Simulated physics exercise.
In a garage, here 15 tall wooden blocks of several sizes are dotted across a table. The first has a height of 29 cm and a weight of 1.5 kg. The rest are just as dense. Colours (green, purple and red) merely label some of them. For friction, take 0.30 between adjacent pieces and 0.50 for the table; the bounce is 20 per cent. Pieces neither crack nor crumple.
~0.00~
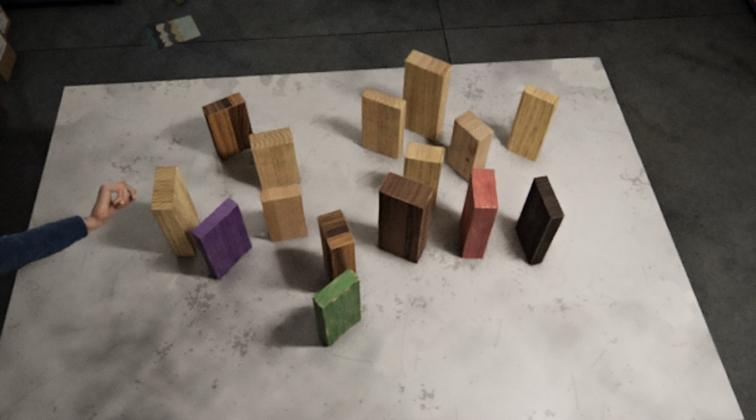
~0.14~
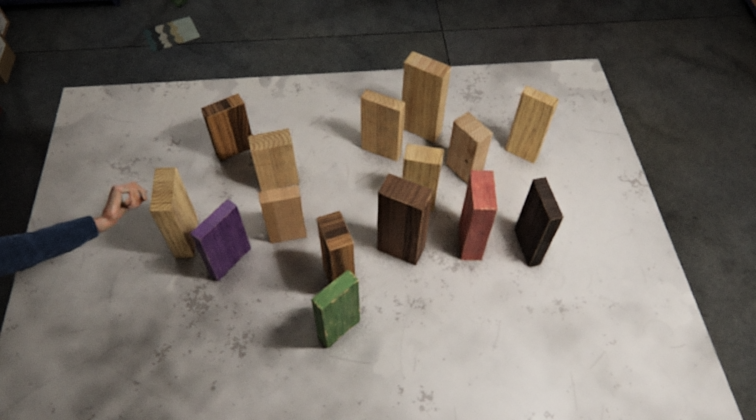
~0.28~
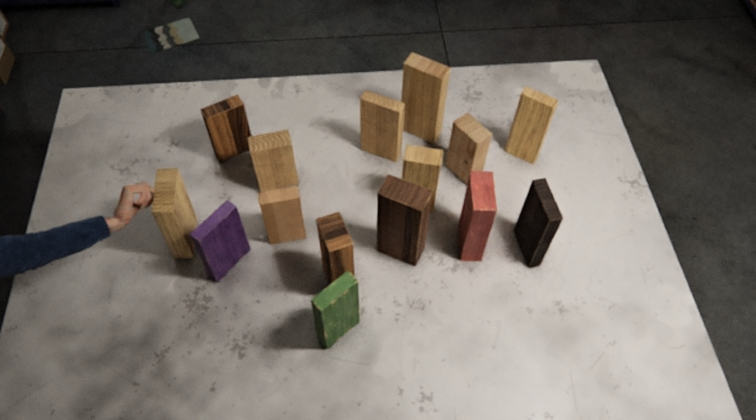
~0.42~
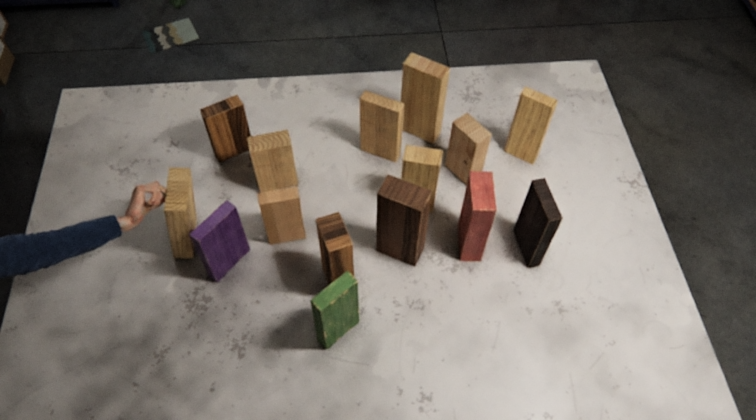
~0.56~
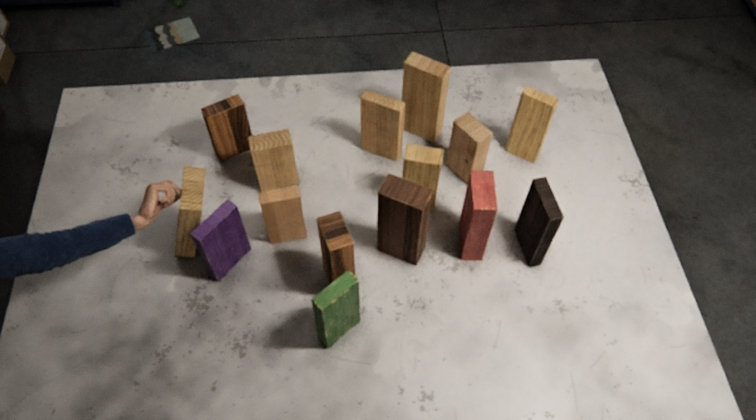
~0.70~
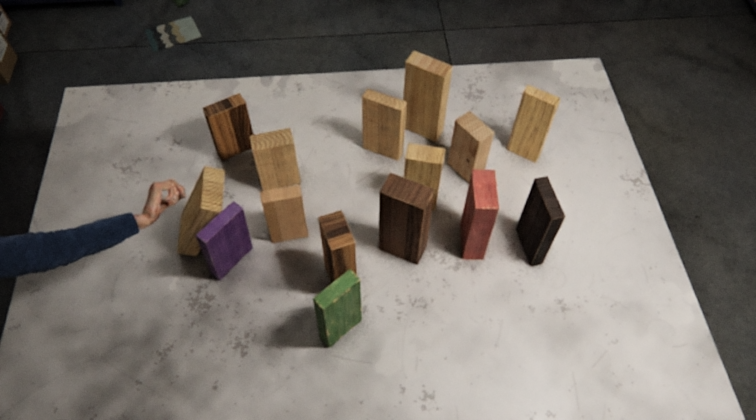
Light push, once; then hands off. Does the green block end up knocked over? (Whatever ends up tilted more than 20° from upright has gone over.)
No - stays up.
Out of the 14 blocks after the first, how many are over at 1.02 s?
Number at that point: 1 in total.
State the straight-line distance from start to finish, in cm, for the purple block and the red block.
The purple one ends 20 cm from its start and the red one 0 cm.
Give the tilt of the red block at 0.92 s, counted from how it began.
It's at some 0 degrees.
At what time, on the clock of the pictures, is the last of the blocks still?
About 3.0 s.
After 0.82 s, none of the 14 other blocks over, 1 disturbed; green block unmoved; purple block leaning 16°.
After 0.92 s, 1 of the 14 other blocks over; green block unmoved; purple block leaning 37°.
After 1.02 s, 1 of the 14 other blocks over; green block unmoved; purple block lying flat.
At rest (3.2 s), 1 of the 14 other blocks over; green block unmoved; purple block lying flat; red block unmoved. 13 left standing. As the last picture would show them, middles, green block near (339, 310), purple block near (265, 286).
